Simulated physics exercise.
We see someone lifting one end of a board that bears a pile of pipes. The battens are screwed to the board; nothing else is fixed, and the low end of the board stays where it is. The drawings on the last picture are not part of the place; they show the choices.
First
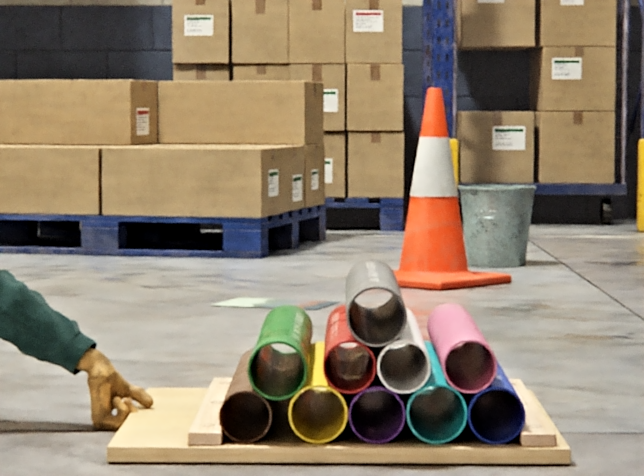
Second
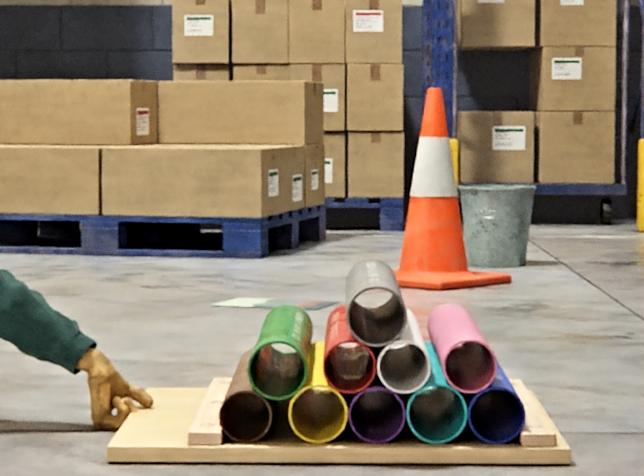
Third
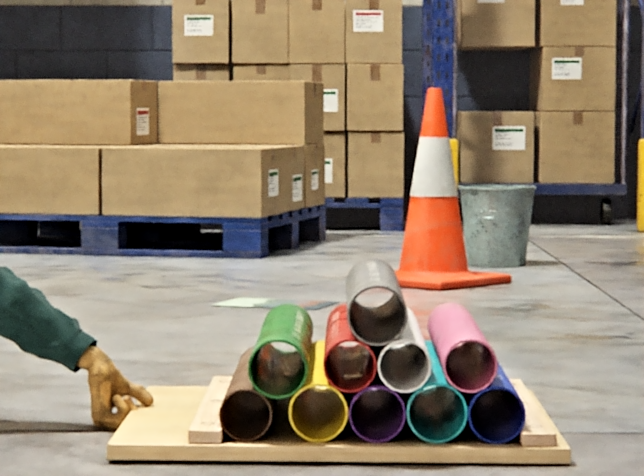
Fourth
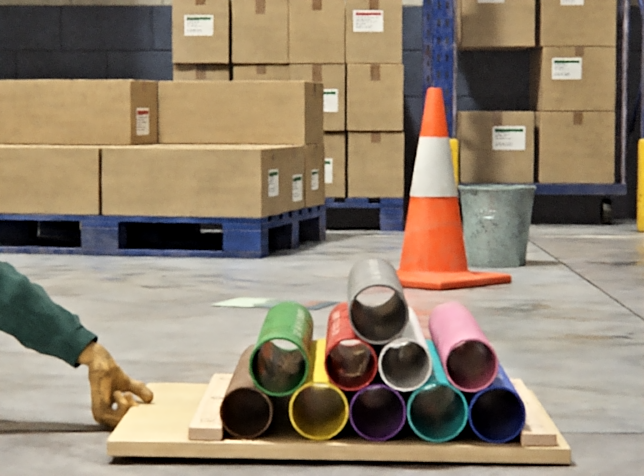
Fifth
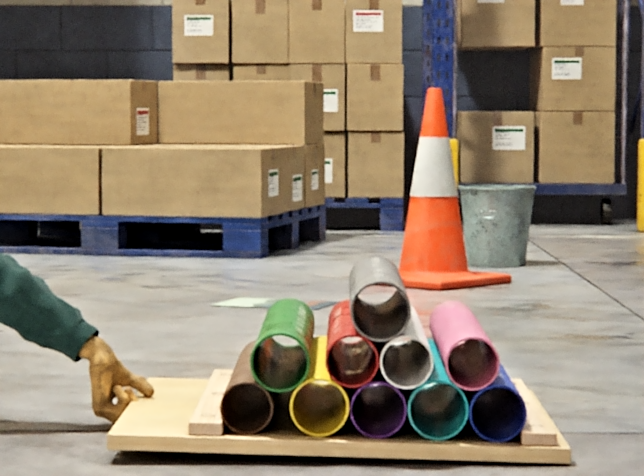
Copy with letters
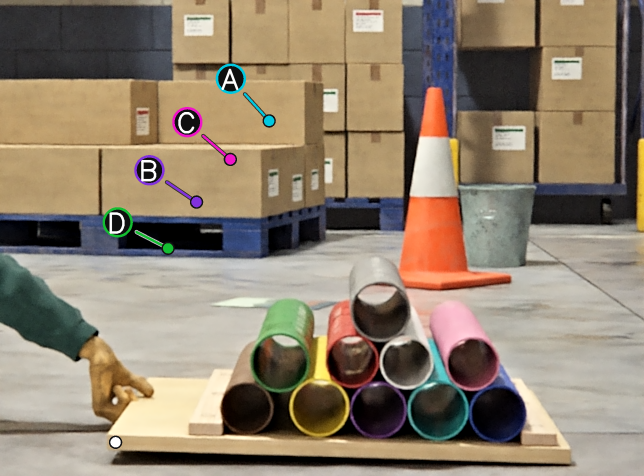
An arm in a dark green sleeve reaches in from the left of a warehouse, seen from the front at a low level, its hand gripping the end of a pale wooden board. Colourful pipes lie stacked between battens on the board, a grey one on top, with an orange cone and cardboard boxes behind. The hand raises the board's left end very slightly, the pipes shifting barely with it, while the camera stays still.
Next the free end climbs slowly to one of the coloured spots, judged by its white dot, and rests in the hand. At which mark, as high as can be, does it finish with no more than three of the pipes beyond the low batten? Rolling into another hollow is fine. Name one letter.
Up to D.
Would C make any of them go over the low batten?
Yes, at C.
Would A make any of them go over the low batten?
Yes, at A.
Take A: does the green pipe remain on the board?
No.
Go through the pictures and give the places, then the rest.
The first picture shows purple pipe (377, 415); turquoise pipe (437, 414); blue pipe (496, 415).
The second picture shows blue pipe (496, 415); red pipe (349, 366).
The third picture shows board (339, 415); brown pipe (246, 415); pink pipe (470, 366).
The fourth picture shows board (339, 413); brown pipe (246, 412); yellow pipe (319, 410).
The fifth picture shows board (339, 411); brown pipe (247, 408); yellow pipe (320, 407).
On the copy, A at (269, 121); B at (197, 202); C at (230, 159); D at (168, 248); the white dot at (116, 442).
On D. First, board at 16°.
Then, board at 27°.
Finally, board at 27°, none over the low batten.
By contrast, A ten over the low batten; B ten over the low batten; C ten over the low batten.
